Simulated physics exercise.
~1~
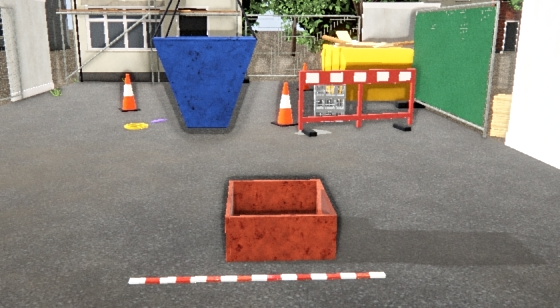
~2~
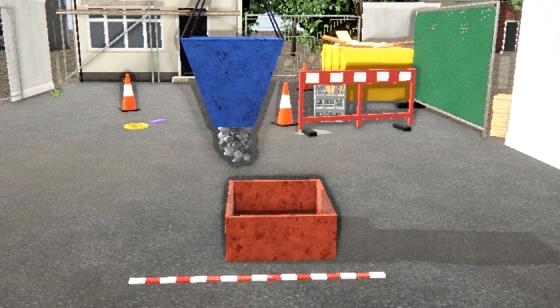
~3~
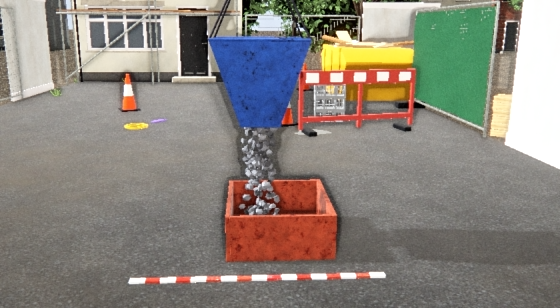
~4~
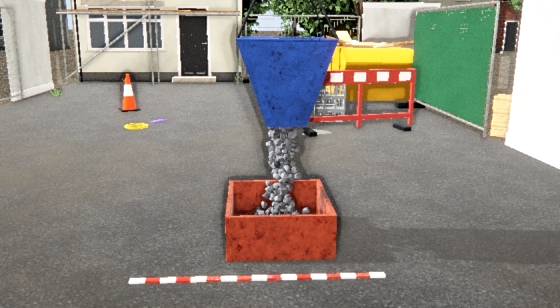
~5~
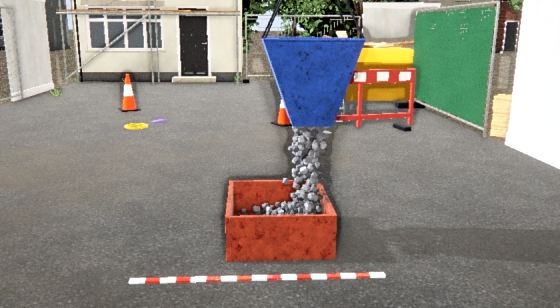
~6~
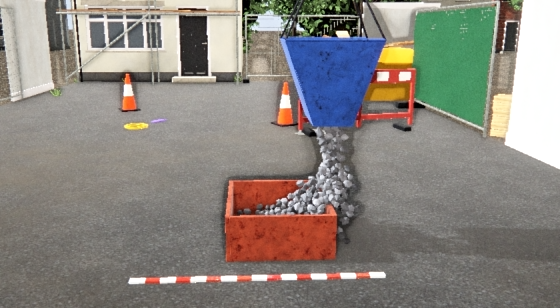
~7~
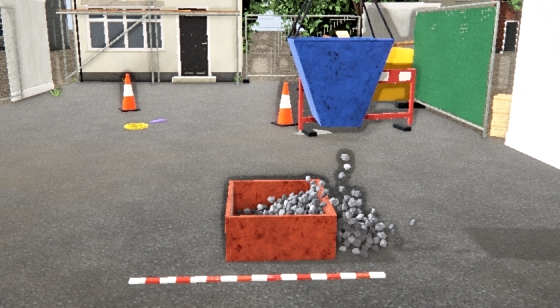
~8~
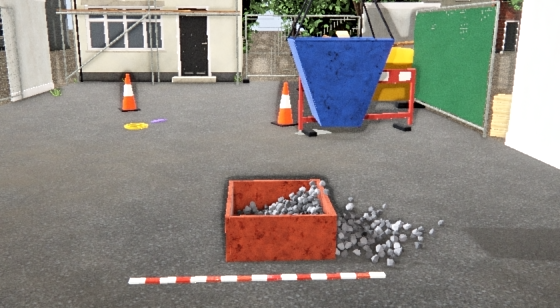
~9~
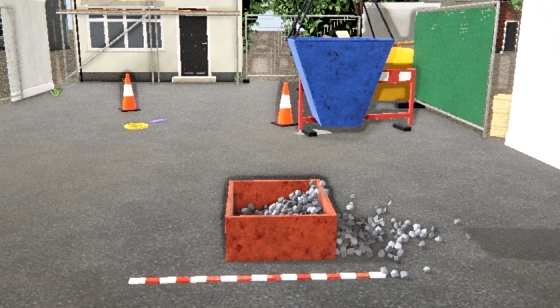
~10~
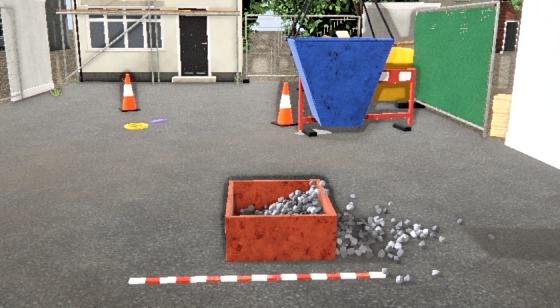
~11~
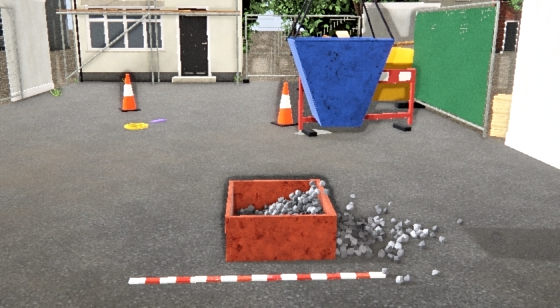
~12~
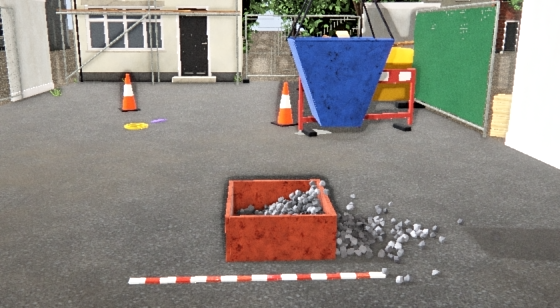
We see a blue skip move right above an open red bin on tarmac, pouring grey stones from its underside into the bin, then over its right edge, before stopping empty; most stones end up inside, with the rest scattered on the ground to the right.
